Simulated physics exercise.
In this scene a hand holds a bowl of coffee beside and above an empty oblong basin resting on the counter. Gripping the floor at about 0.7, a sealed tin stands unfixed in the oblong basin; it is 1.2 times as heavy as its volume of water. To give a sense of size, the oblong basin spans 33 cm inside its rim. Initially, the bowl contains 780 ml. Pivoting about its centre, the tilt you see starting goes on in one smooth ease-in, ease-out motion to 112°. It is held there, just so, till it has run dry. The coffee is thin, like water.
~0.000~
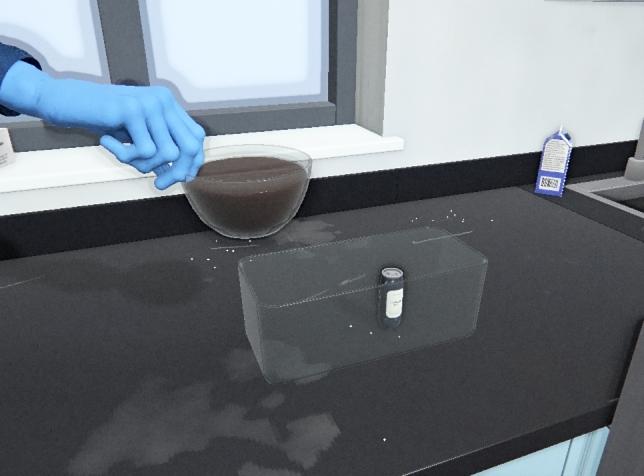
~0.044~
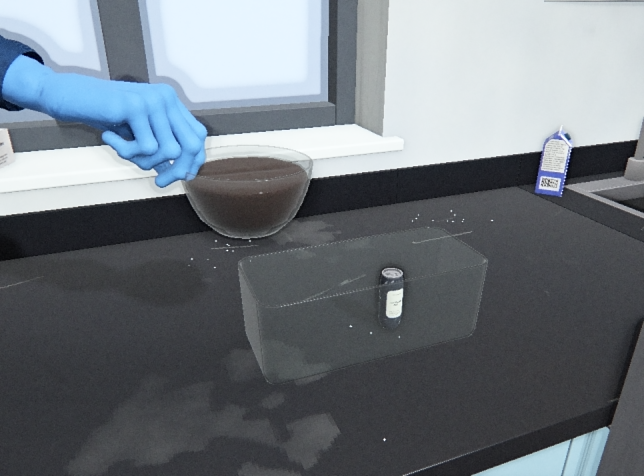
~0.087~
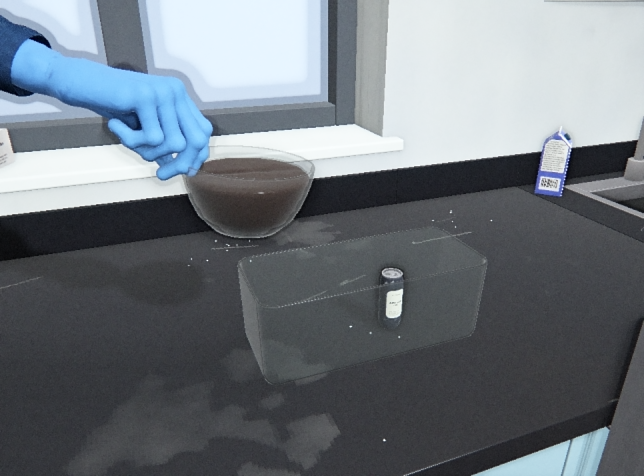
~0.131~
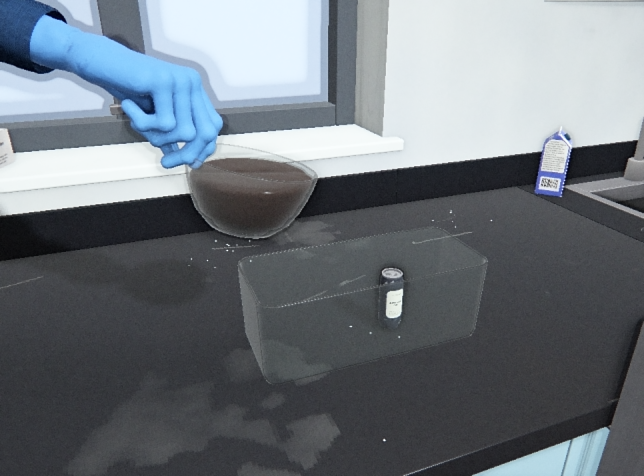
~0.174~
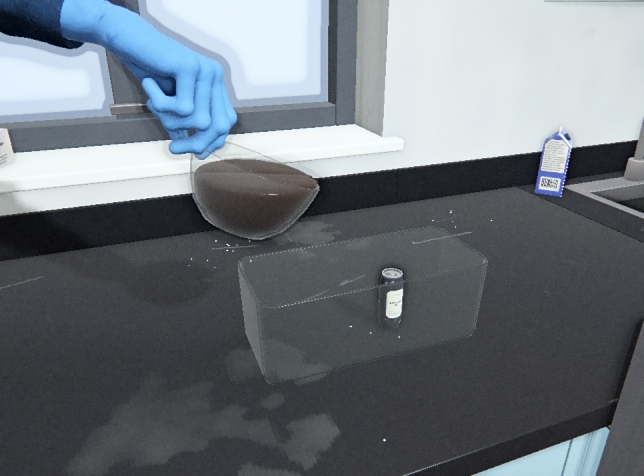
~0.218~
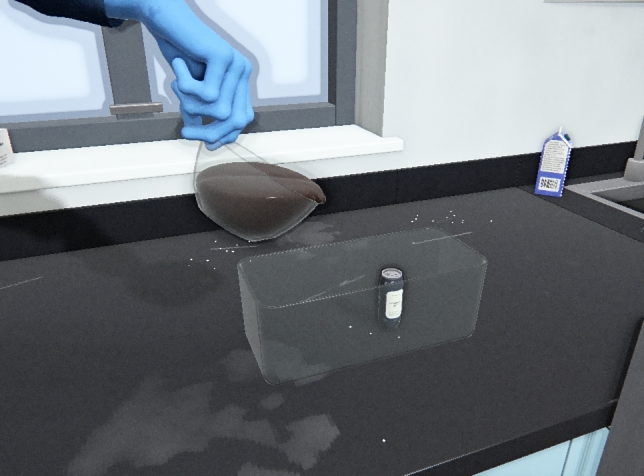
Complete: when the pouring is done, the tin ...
... is still on its feet.
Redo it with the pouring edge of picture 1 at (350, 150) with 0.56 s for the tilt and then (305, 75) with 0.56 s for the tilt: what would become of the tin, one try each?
Run one: It tumbles. Run two: It tumbles.
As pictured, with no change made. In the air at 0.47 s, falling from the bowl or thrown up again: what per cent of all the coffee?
I'd put it at about 28 percent.
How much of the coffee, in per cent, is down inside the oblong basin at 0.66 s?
Close to 98 in a hundred.
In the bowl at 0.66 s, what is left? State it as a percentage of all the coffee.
Share remaining: Approx. 0 %.
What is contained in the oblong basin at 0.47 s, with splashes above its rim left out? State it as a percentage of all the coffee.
I'd put it near 62 percent.
By 0.47 s the tilt is 105° and 10 per cent is still to pour; the tin stands where it began.
By 0.66 s the tilt is 112° and 0 per cent is still to pour; the tin stands where it began.
By 0.85 s the tilt is 112° and 0 per cent is still to pour; the tin stands where it began.
By 1.06 s the tilt is 112° and 0 per cent is still to pour; the tin stands where it began.
At rest the tin stands where it began.
